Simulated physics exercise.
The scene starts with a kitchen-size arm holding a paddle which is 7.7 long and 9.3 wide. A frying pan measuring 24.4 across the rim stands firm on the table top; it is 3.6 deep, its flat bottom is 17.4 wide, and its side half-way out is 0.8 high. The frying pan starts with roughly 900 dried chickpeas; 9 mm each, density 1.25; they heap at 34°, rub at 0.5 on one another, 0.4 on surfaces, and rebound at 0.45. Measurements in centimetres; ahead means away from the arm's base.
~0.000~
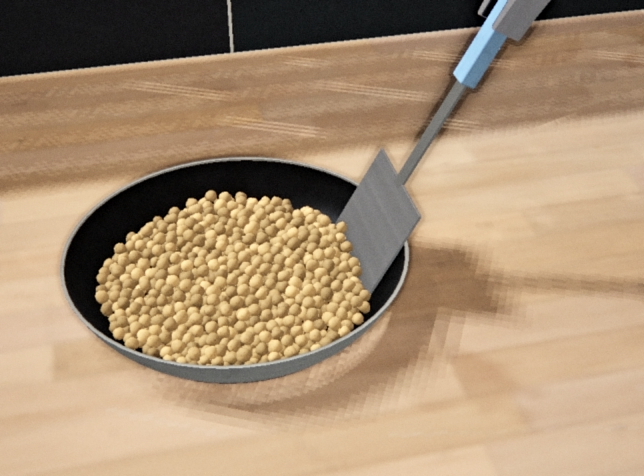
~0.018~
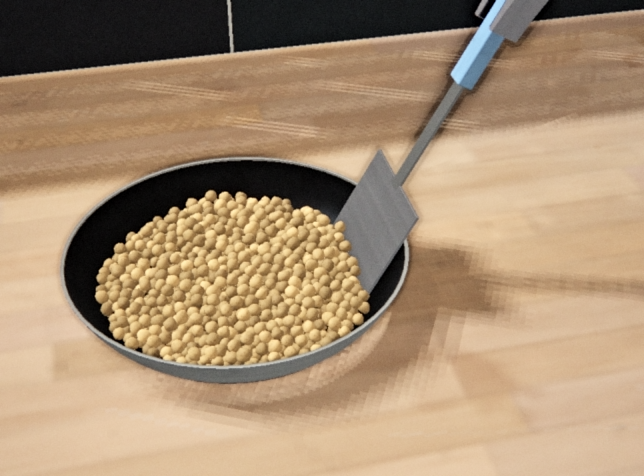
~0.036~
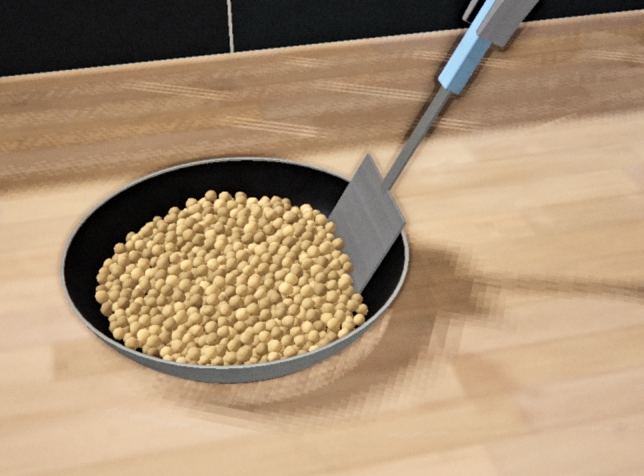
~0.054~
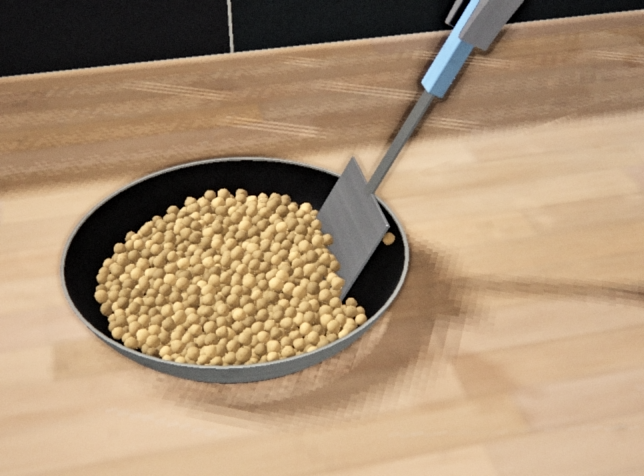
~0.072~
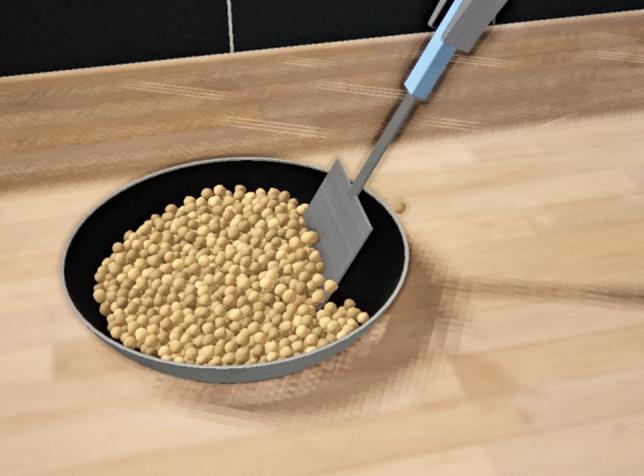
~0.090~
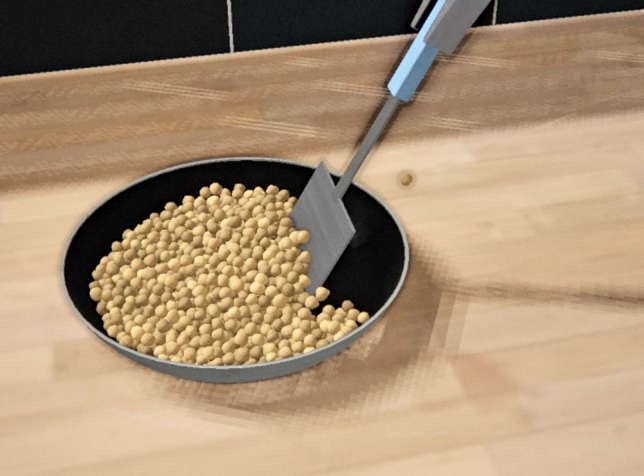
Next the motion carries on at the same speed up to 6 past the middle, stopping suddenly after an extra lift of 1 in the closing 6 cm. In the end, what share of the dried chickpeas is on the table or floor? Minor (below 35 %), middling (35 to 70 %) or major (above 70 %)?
Minor.
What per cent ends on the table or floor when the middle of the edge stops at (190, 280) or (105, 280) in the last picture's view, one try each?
The two tries give near 0 and near 40 in a hundred.
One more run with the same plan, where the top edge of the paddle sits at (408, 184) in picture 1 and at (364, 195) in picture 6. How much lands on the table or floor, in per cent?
My guess would be close to 5 per cent.
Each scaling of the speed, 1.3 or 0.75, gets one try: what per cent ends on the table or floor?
Try one about 15 %, try two about 5 %.
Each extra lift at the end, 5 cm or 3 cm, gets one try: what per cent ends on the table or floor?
I'd put it near 10 in a hundred, then near 10 in a hundred.
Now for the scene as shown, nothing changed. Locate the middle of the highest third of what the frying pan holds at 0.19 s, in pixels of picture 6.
About pixel (166, 263).
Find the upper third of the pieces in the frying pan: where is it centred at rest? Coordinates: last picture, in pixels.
Somewhere near (118, 270) in the last picture.
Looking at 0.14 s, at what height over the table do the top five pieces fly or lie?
They are near 7 cm up.
By 0.14 s, sloping 61°, highest piece 13 above the table; 899 in the frying pan, 1 on the blade or in flight.
By 0.19 s, sloping 61°, highest piece 15 above the table; 899 in the frying pan, 1 on the blade or in flight.
By 0.42 s, sloping 61°, highest piece 5 above the table; 818 in the frying pan, 74 on the table or floor, 8 on the blade or in flight.
By 1.47 s, sloping 61°, highest piece 5 above the table; 815 in the frying pan, 85 on the table or floor.
Final count, 815 in the frying pan, 85 on the table or floor. That is 9 % on the table or floor.
